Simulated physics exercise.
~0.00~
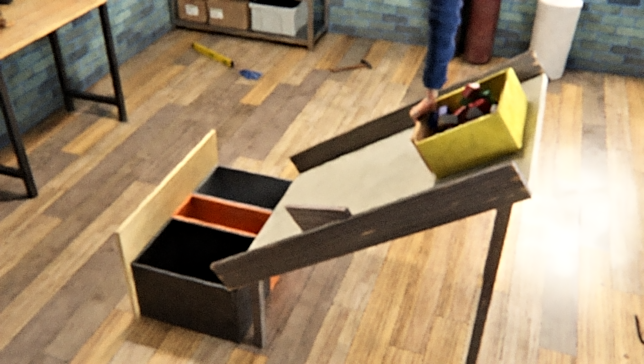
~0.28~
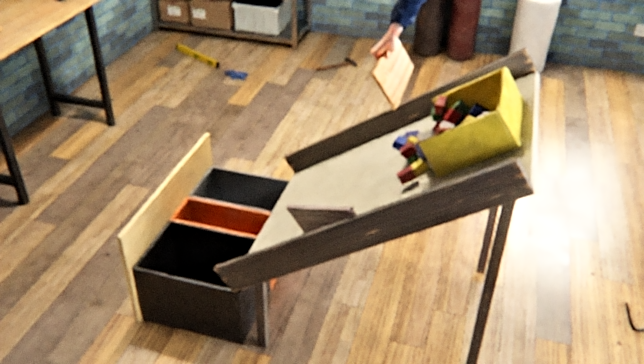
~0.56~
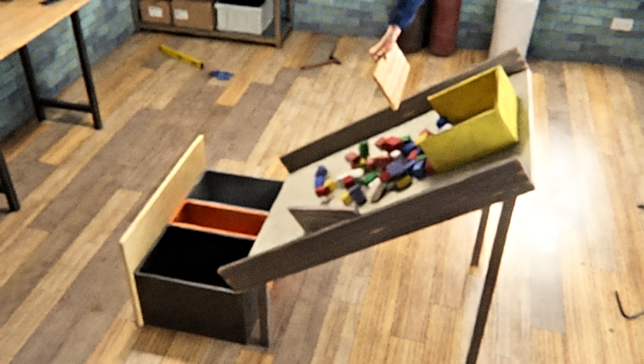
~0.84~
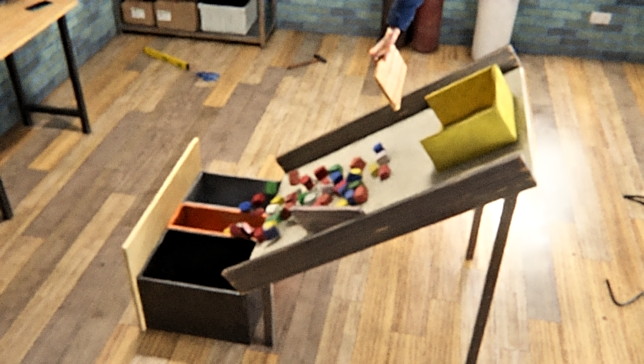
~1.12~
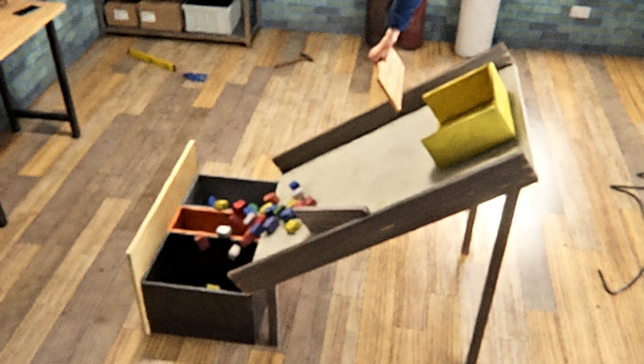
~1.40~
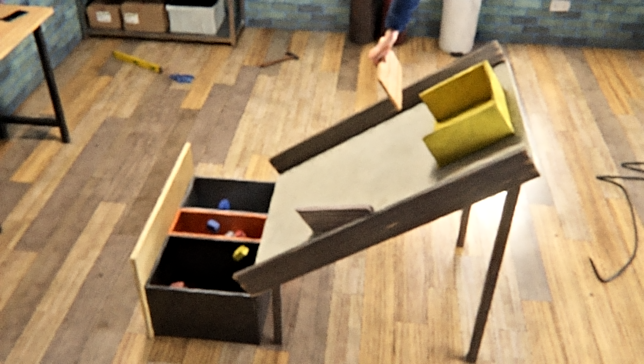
In a workshop, a hand lifts a gate and colourful blocks slide downhill into three bins.
